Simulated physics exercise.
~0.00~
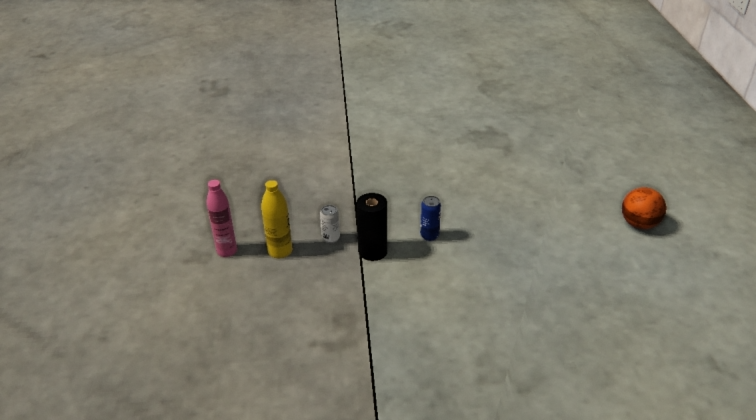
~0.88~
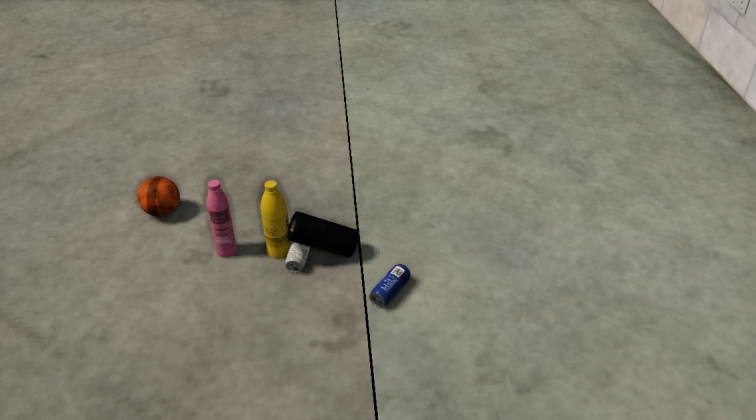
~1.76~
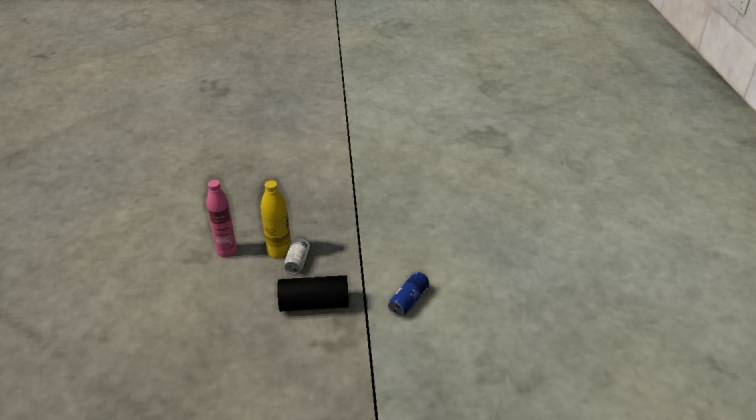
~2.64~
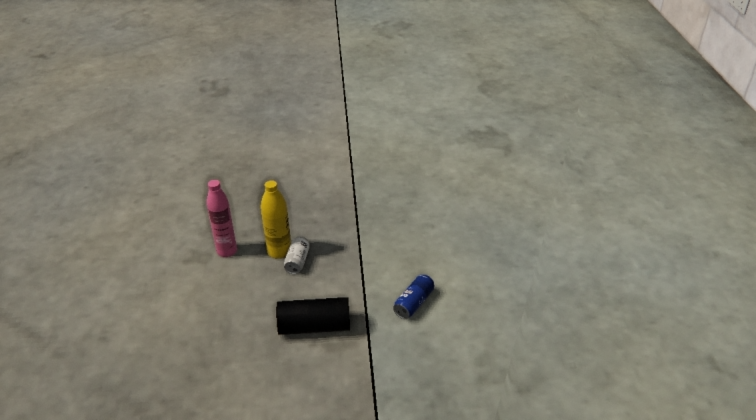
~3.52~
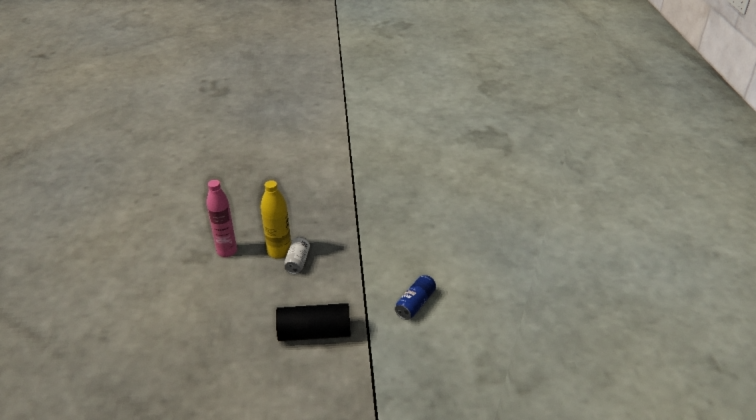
Orange ball rolling left across a concrete floor, toppling a blue can, black roll and white can while two bottles stay standing.
